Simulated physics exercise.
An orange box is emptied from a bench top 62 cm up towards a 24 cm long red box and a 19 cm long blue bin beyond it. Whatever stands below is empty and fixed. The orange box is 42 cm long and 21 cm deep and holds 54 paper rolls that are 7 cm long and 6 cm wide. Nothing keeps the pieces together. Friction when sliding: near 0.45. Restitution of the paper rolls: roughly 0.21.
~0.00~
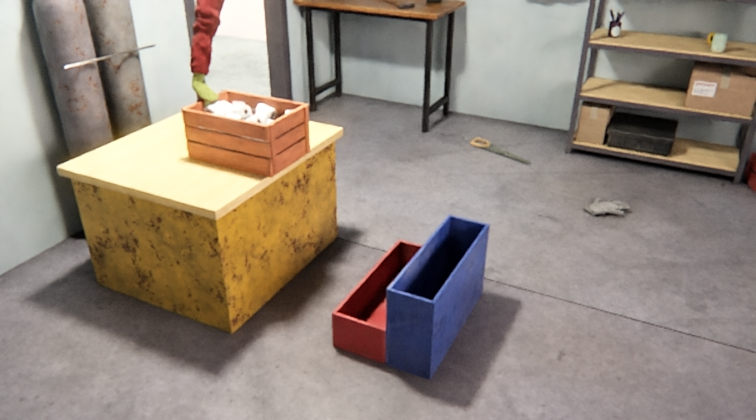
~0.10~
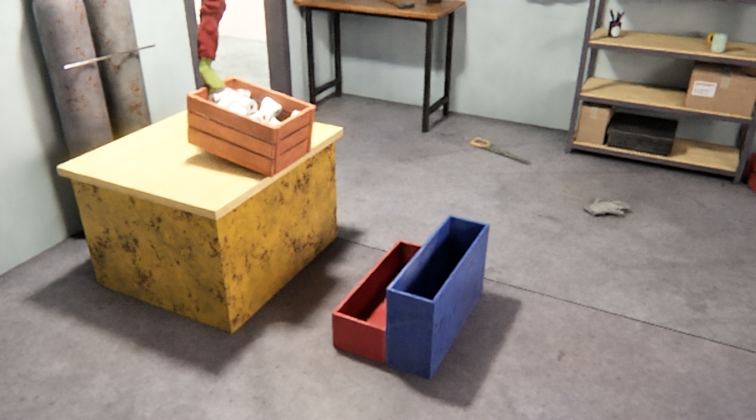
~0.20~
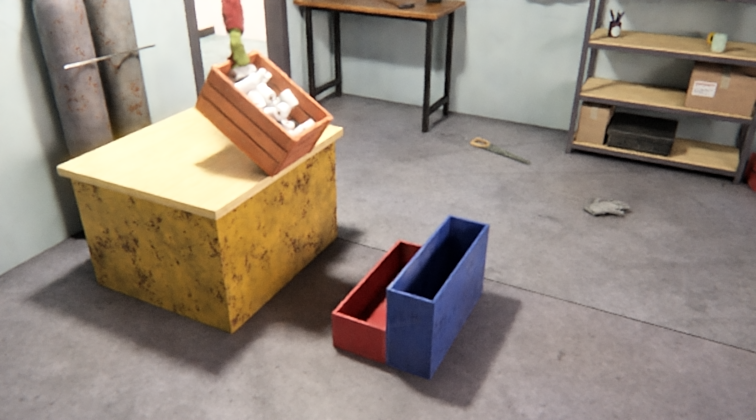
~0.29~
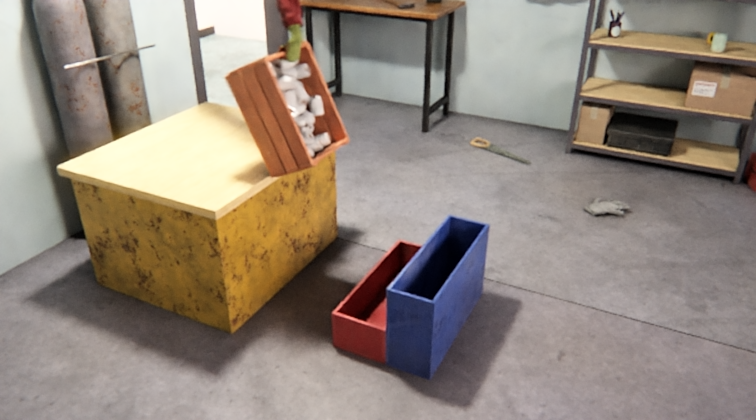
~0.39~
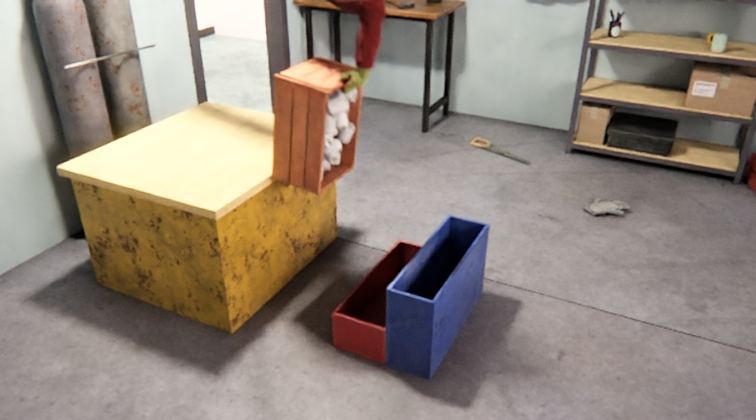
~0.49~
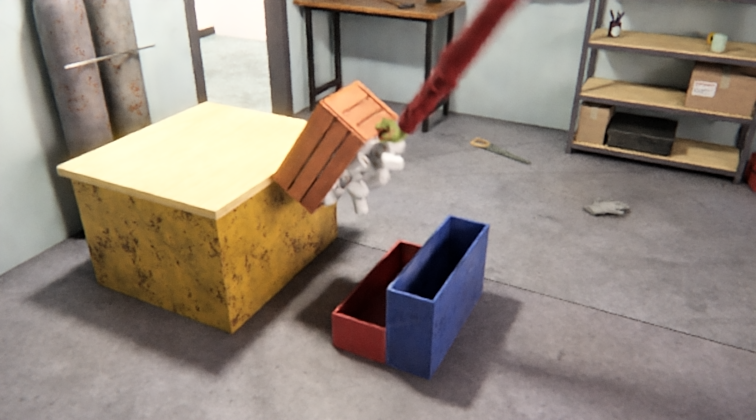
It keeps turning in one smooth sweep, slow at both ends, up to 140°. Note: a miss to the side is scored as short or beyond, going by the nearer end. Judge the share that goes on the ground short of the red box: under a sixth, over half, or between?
One sixth up to one half of them land on the ground before reaching the red box.
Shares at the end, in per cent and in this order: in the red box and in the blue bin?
Shares, in order: About 45 percent and 20 percent.
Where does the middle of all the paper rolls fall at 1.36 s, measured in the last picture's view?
Around (393, 309).
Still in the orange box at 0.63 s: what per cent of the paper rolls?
That works out to some 5 percent of it.
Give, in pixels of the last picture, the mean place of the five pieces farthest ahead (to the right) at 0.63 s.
Somewhere near pixel (457, 252) of the last view.
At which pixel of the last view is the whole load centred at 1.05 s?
Somewhere near (389, 311) in the last picture's pixels.
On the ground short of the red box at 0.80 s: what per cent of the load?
I'd say near 15 per cent at that moment.
After 0.63 s, tilt 140°; 4 still in the orange box, 3 in the red box, 4 in the blue bin and 43 in the air.
After 0.80 s, tilt 140°; 22 in the red box, 12 in the blue bin, 7 on the ground short of the red box and 13 in the air.
After 1.05 s, tilt 140°; 23 in the red box, 12 in the blue bin, 13 on the ground short of the red box, 5 on the ground beyond the blue bin and 1 in the air.
Outcome (at 1.36 s), 23 in the red box, 12 in the blue bin, 14 on the ground short of the red box and 5 on the ground beyond the blue bin. Asked share, 14 of 54, 26 per cent.
